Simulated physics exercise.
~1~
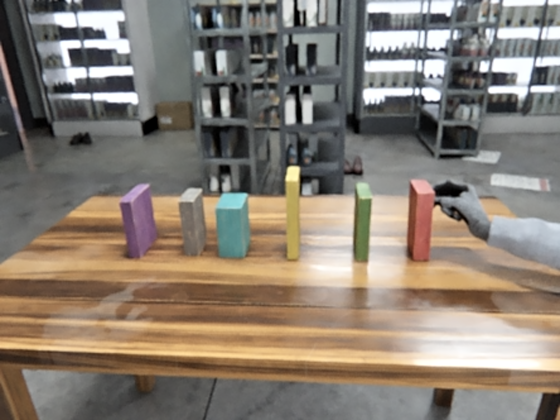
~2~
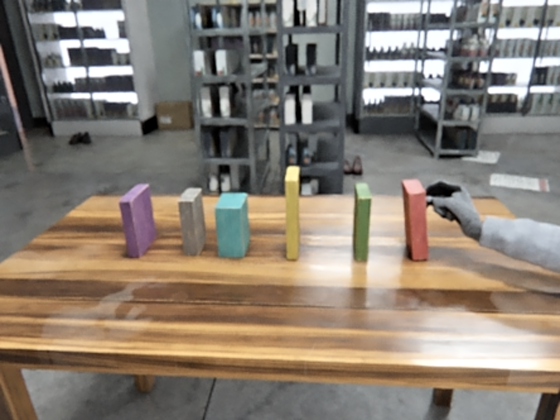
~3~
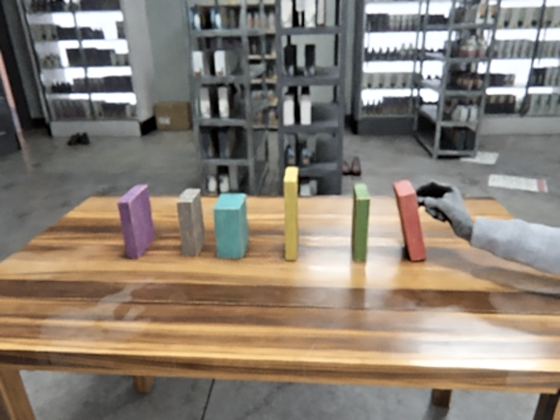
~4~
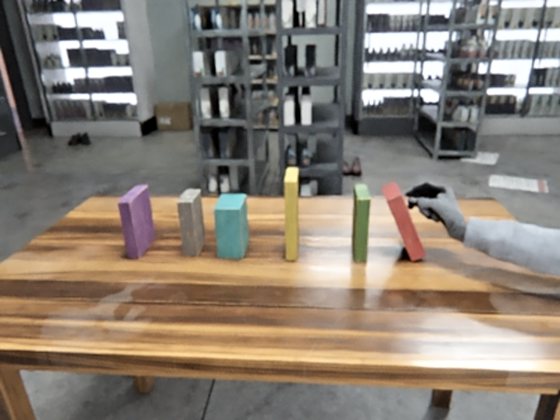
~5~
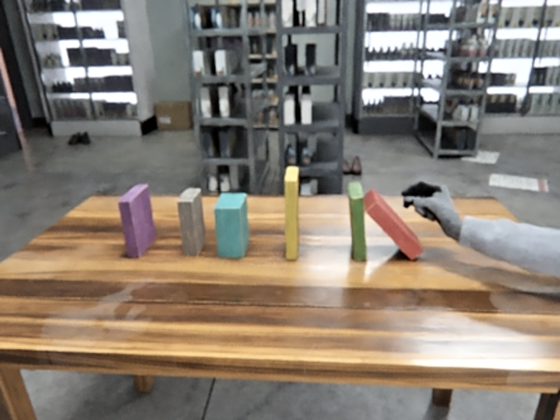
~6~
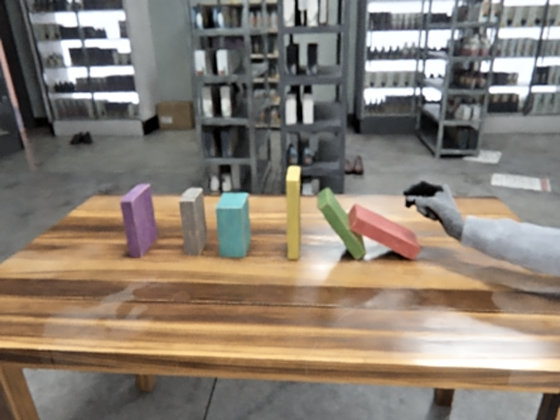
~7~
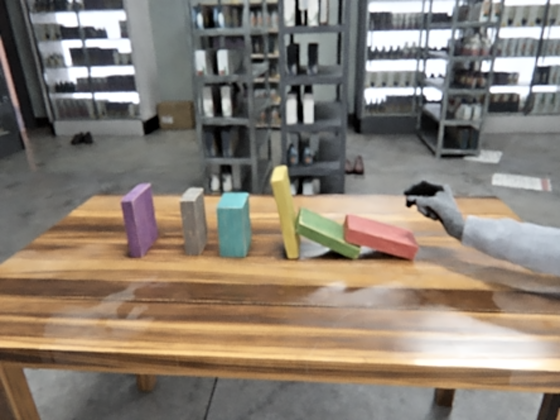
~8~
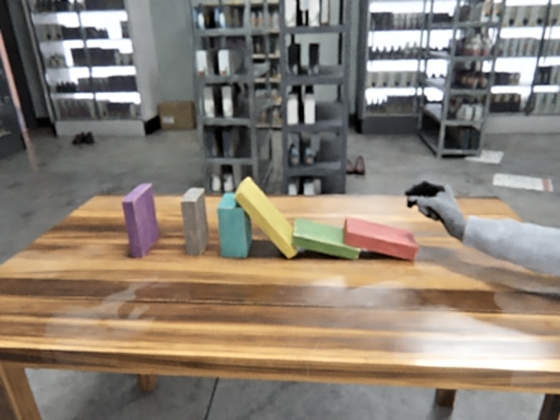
A gloved hand slowly tipped the red block leftward into the green one on a wooden table, and both toppled, knocking the tall yellow block over until it leaned against the turquoise block, which stayed upright along with the grey and purple ones.
